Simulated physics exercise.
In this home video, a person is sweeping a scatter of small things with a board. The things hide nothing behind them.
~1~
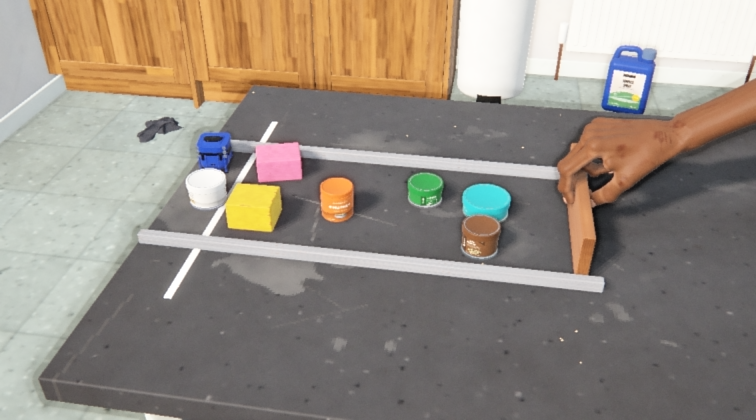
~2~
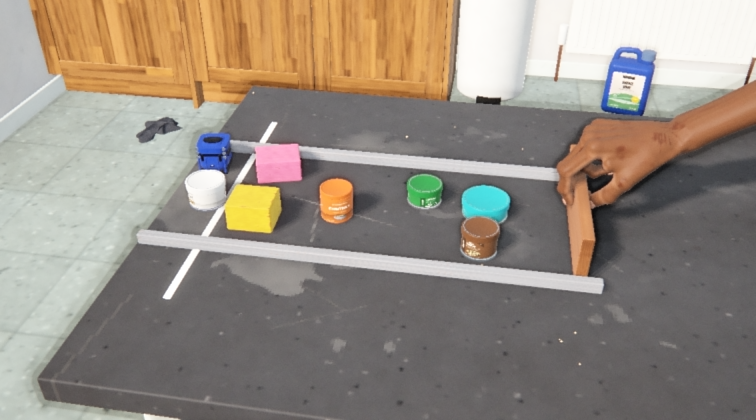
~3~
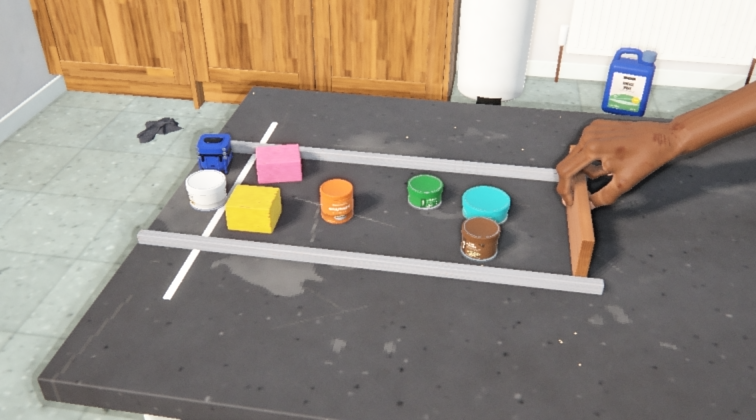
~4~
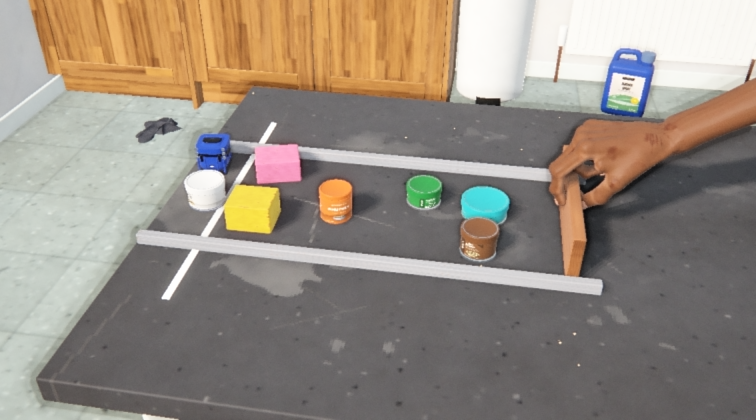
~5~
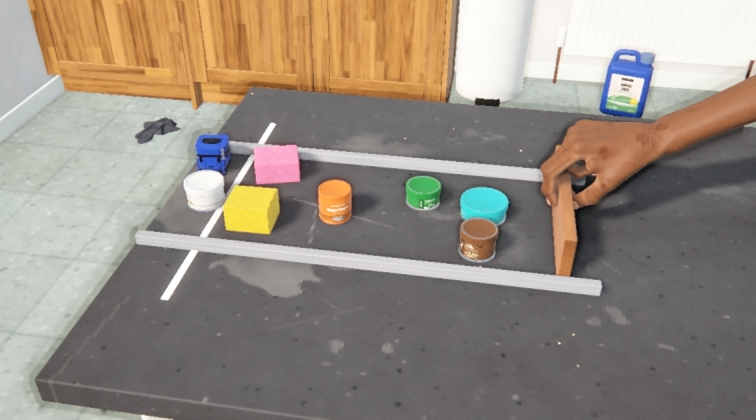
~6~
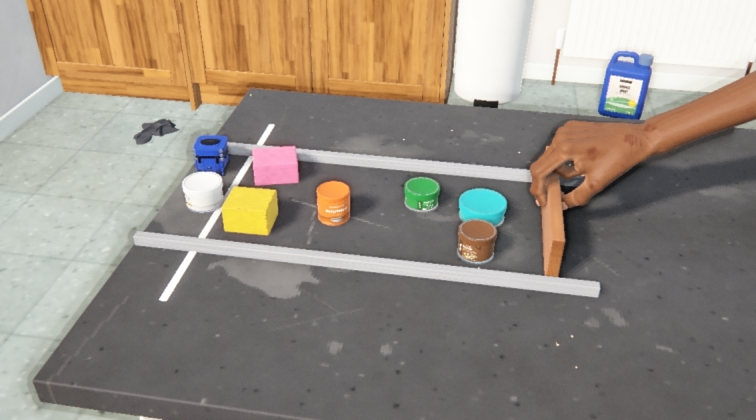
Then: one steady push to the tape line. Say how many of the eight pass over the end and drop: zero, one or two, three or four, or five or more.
Dropped off the end are no more than two, with at least one.
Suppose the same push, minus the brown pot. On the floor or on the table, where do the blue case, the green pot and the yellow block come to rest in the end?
The blue case ends up down, the green pot keeps its place and the yellow block keeps its place.
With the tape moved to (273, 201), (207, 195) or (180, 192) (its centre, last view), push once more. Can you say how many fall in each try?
Taken one after another, the numbers are 0, 4 and 8.
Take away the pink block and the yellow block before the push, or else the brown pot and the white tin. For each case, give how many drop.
The first removal gives 0, the second gives 1.
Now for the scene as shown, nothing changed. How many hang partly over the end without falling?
Overhang count: 2.
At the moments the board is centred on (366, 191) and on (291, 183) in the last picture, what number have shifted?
I get 4 at the one place and 7 at the other.
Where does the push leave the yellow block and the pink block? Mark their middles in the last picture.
First (162, 200), then (190, 159).
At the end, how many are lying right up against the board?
It's touching 4 at the end.
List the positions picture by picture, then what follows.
In the first frame, blue case (215, 152); white tin (207, 190); pink block (279, 162); board (579, 206); tape (231, 194).
In the second frame, white tin (207, 191); brown pot (480, 238).
In the third frame, pink block (279, 164); green pot (425, 192).
In the fourth frame, blue case (214, 153); orange tub (336, 202).
In the fifth frame, white tin (205, 192); yellow block (252, 209).
In the sixth frame, blue case (212, 155); white tin (204, 193); pink block (276, 166); board (551, 209); tape (227, 197).
Soon after, none off yet; blue case at rest near (212, 155); white tin at rest near (204, 193); pink block at rest near (276, 166).
After that, none off yet; blue case moving near (204, 154); white tin displaced a little near (184, 190); pink block displaced about its own width near (238, 163).
In the end, the number that fall off is one or two; gone, white tin and blue case.
